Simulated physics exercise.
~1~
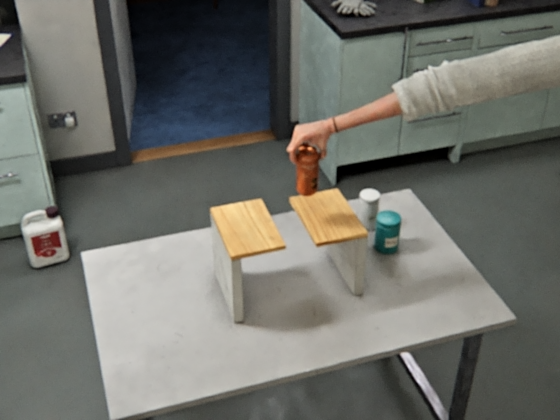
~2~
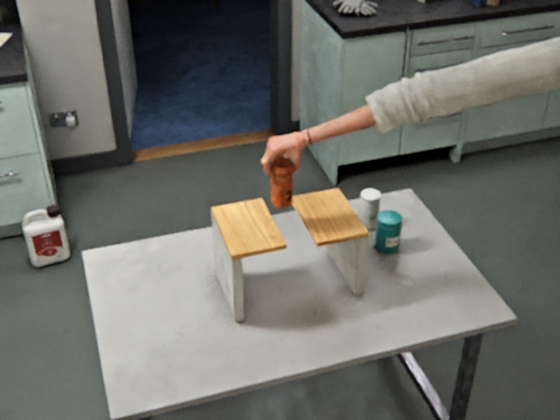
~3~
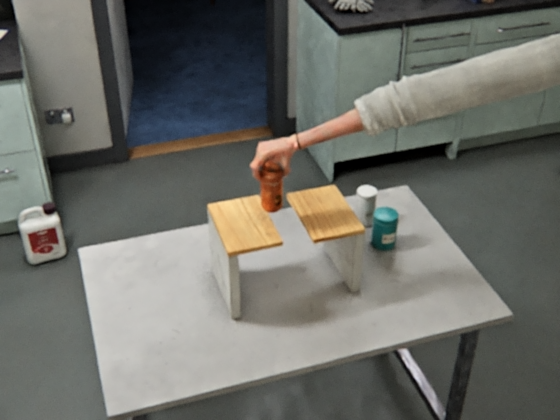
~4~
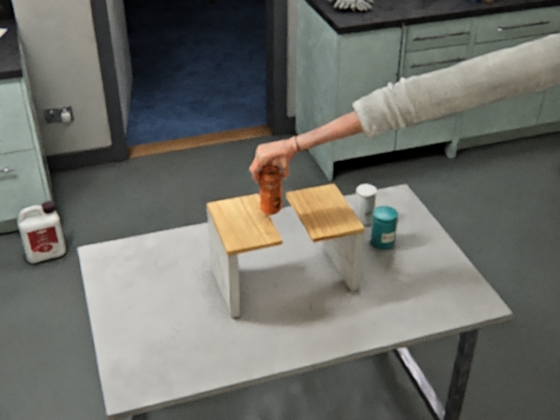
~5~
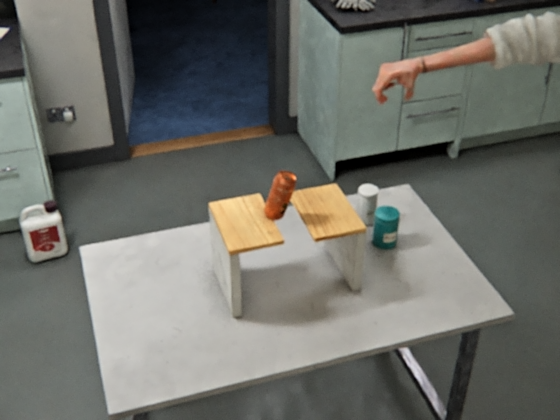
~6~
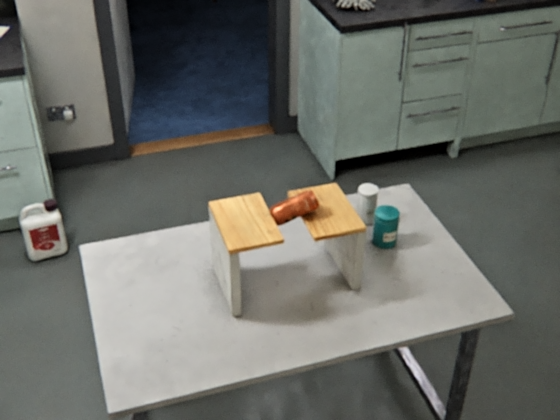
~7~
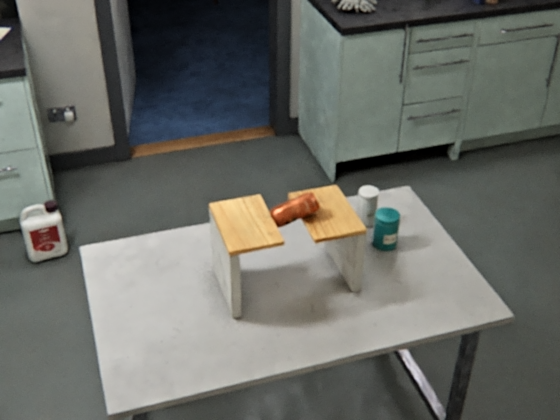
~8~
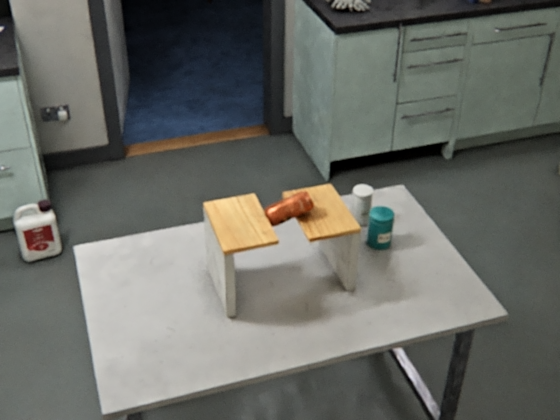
An orange can was held upright by a hand over the gap in a wooden-topped stand, moved left and lowered, then let go; it tipped right onto its side and stayed on top, beside the unmoved turquoise and white jars.
